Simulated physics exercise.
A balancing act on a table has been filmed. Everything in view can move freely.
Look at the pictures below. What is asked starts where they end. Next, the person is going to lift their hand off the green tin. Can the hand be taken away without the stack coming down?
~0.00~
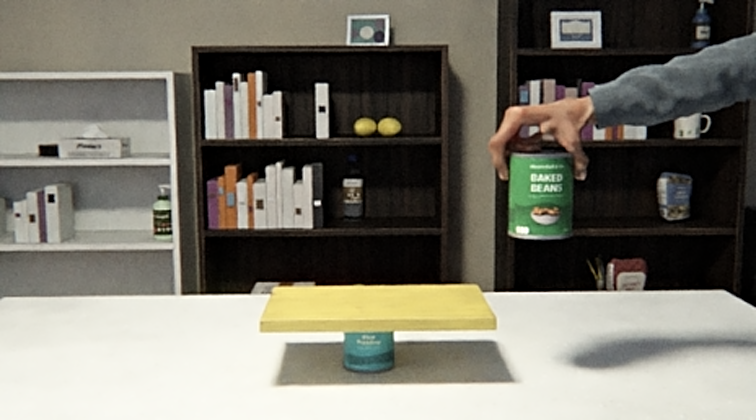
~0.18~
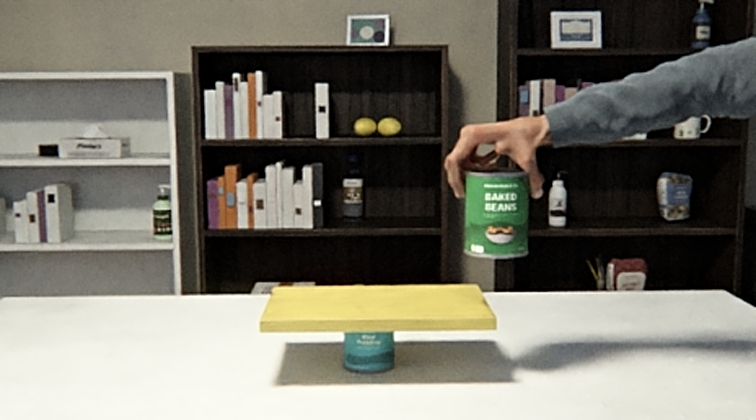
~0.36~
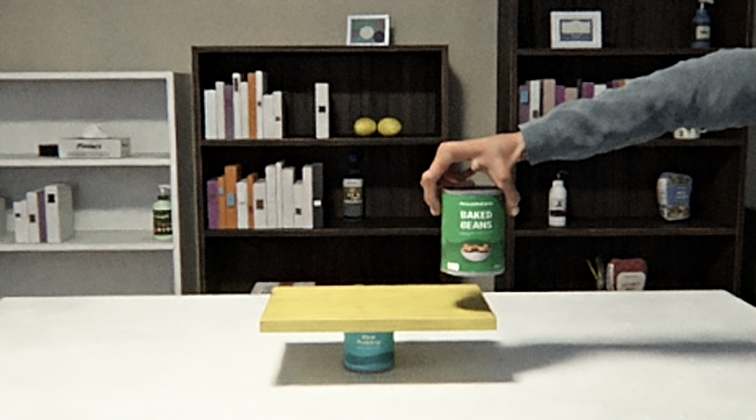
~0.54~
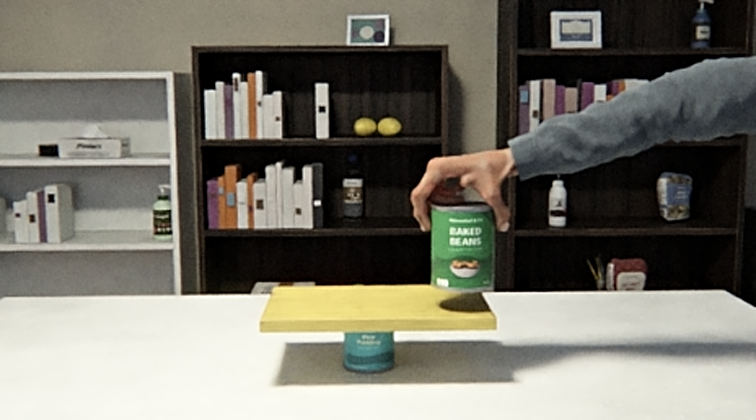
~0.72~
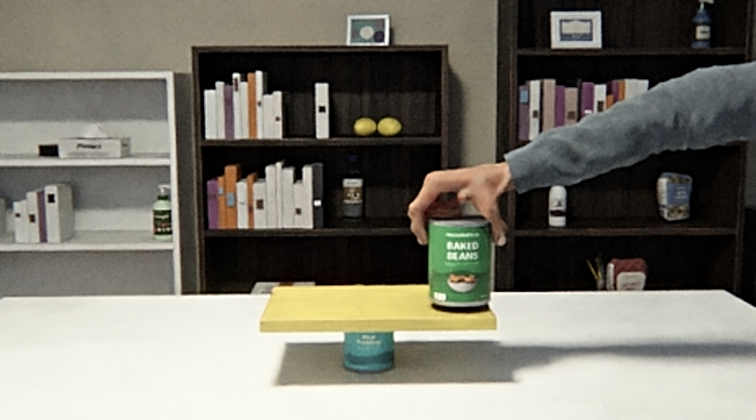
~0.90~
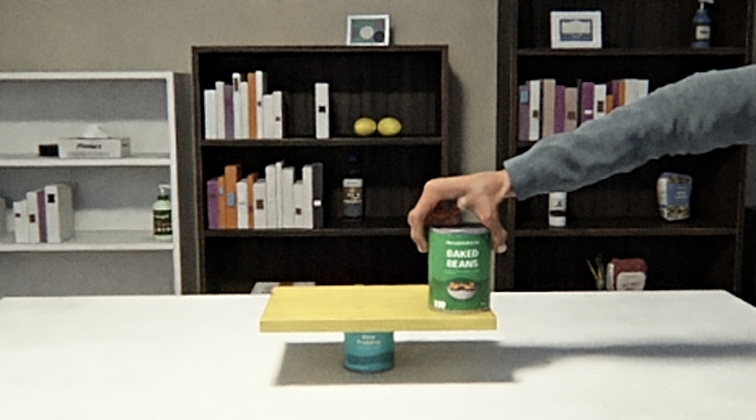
No.
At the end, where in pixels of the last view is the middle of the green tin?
End position: Approximately (591, 348).
After 1.30 s, green tin now fallen; yellow board tipped 36° from how it was.
After 1.60 s, yellow board tipped 19° from how it was.
At rest (3.5 s), fallen, green tin; moved from the start, yellow board; turquoise tin in place. Seen from the same camera at the end, green tin near (592, 348). The stack gives way.
